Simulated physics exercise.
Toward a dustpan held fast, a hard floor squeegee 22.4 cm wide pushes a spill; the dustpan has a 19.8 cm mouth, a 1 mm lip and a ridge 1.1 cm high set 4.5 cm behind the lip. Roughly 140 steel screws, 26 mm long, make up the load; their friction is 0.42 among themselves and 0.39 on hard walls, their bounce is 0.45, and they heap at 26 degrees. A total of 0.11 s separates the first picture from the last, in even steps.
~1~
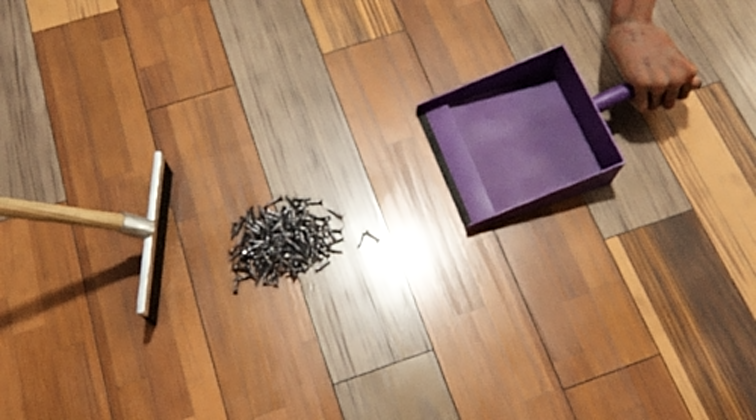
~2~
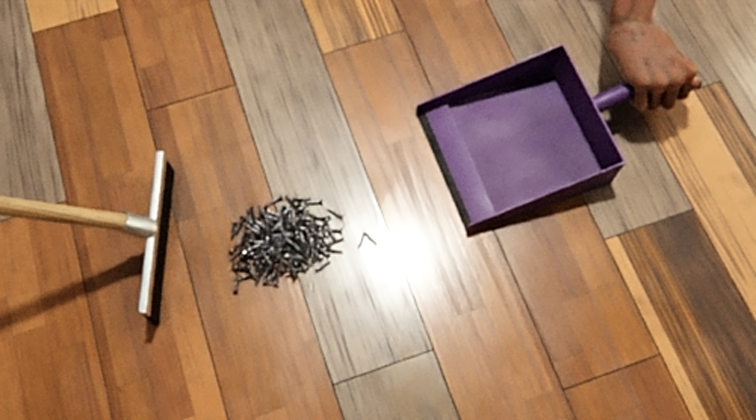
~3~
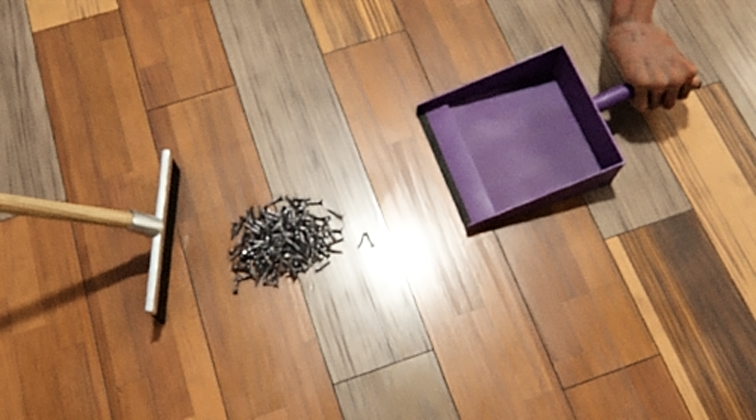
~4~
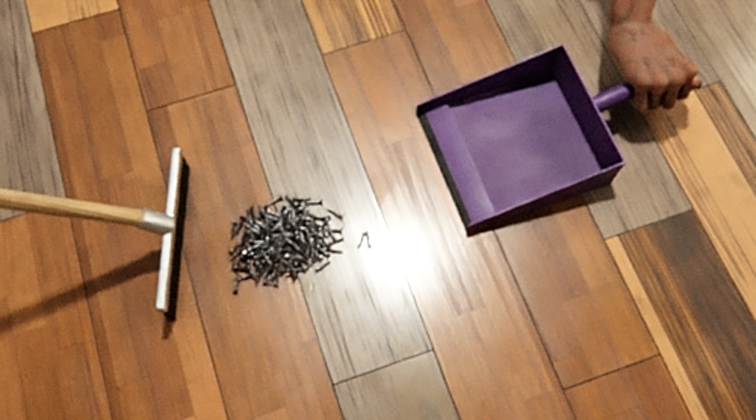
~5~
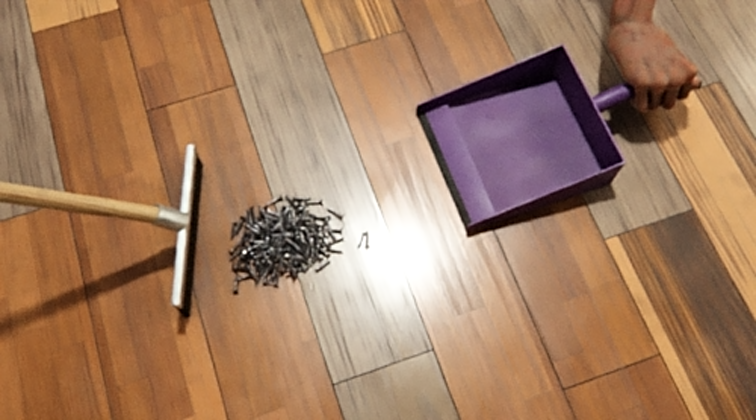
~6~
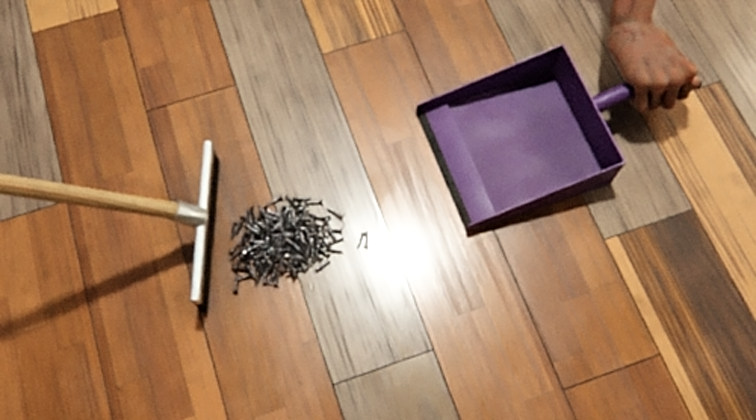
A squeegee with a pale wooden handle and a light-edged dark blade slides slowly rightward from the left, closing most of the gap to a heap of dark screws. The heap sits still near the centre of a floor of mixed brown and grey wooden planks, seen from above by an unmoving camera. At upper right, a hand holds a purple dustpan still, while a small loose piece beside the heap shifts slightly.
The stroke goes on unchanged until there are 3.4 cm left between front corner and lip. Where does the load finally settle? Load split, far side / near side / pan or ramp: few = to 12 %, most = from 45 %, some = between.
Split - past the pan's far side: Few, past the pan's near side: Some, in the pan or on its ramp: Some.
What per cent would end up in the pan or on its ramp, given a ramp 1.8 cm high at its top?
In that case roughly 30 percent.
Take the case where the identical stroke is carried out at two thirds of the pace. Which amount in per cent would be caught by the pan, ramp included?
It would be around 15 per cent.
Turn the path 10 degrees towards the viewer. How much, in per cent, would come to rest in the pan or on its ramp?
Then about 35 per cent.
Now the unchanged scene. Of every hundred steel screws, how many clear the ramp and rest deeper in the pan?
Around 15 in a hundred.
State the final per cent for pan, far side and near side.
The far side gets 0, the near side 40 and the pan 35.
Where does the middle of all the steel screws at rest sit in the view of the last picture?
In the last view, approximately (468, 212).
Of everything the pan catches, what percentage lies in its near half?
About 70 %.
Then, 0.13 s after the last picture, middle of the blade 19 cm from the lip; 0 % over the lip, far side 0 %, near side 5 %.
Then, 0.21 s after the last picture, middle of the blade 10 cm from the lip; 0 % over the lip, far side 0 %, near side 25 %.
Then, 0.43 s after the last picture, middle of the blade 7 cm from the lip; 40 % over the lip, far side 0 %, near side 40 %.
In the end, far side 0 %, near side 40 %, pan 35 %, in front of the lip or behind the blade 25 %.
